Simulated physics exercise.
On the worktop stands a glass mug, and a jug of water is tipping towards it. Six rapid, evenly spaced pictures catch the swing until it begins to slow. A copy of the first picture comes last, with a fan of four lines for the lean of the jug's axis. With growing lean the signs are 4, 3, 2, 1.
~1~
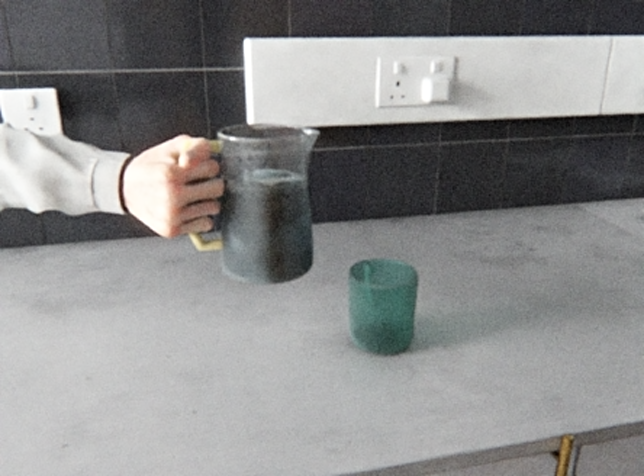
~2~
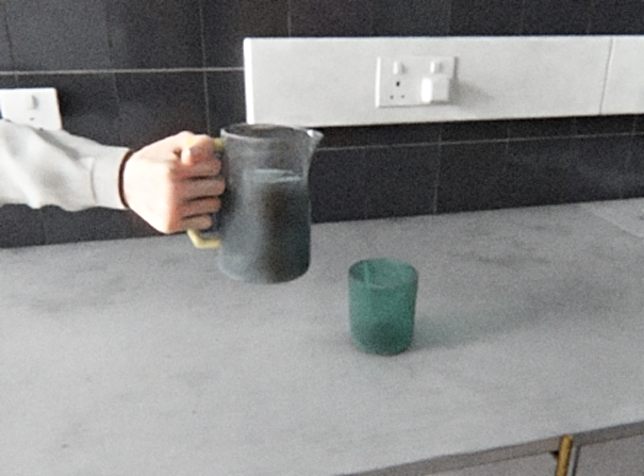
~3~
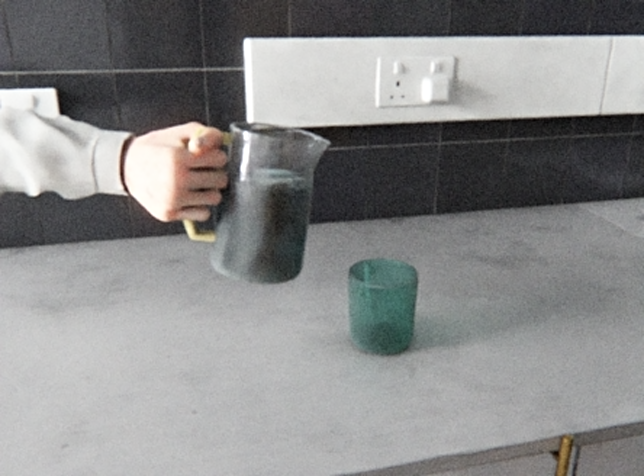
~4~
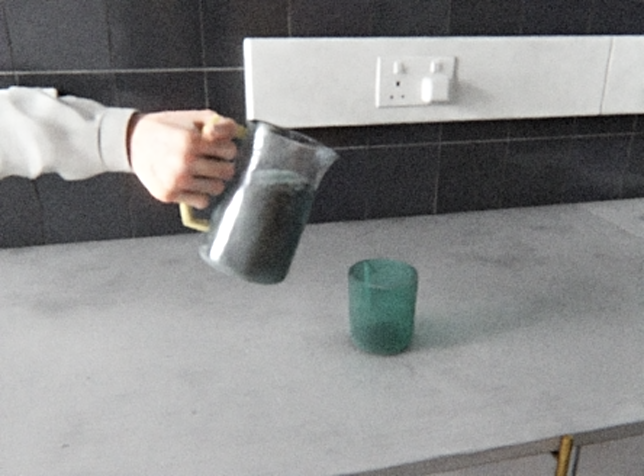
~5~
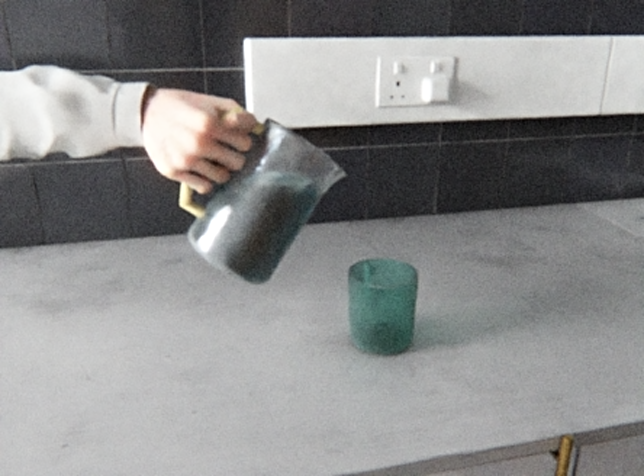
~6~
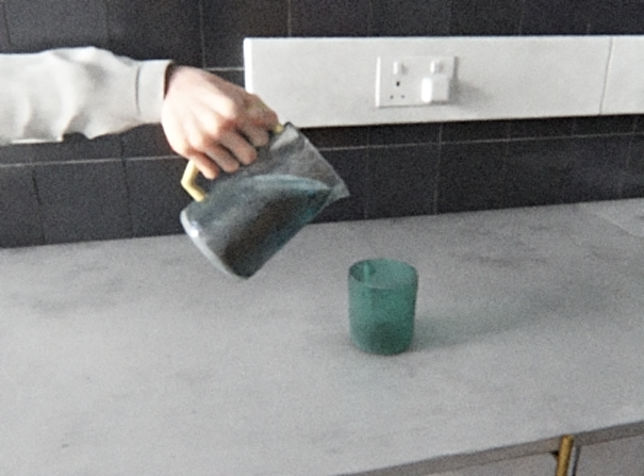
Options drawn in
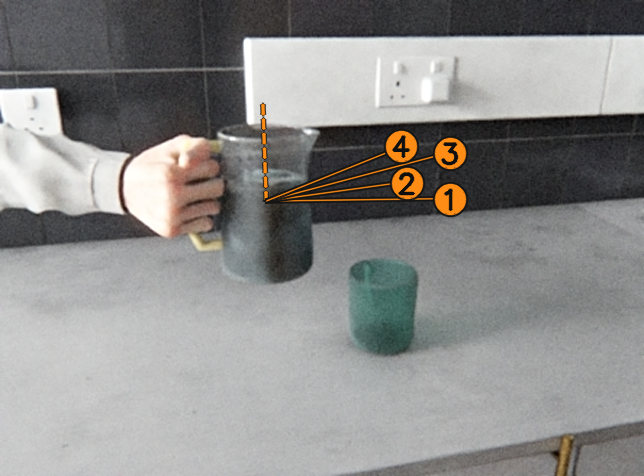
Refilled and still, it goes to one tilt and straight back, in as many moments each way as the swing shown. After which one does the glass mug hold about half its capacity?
4 is best.
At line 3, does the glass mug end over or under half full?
Over half.
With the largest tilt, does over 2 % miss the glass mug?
Yes, it does.
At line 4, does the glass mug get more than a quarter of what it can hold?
Yes, clearly.
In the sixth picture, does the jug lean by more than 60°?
No, it does not.
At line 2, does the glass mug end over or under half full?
Over half.
On the marked copy, 1 at (433, 198); 2 at (390, 183); 3 at (433, 156); 4 at (385, 153).
If 1 is chosen, the glass mug ends with about 93 % of what it can hold; 23 % of the water is spilt.
If 2 is chosen, the glass mug ends with about 84 % of what it can hold; 14 % of the water is spilt.
If 3 is chosen, the glass mug ends with about 78 % of what it can hold.
If 4 is chosen, the glass mug ends with about 54 % of what it can hold.
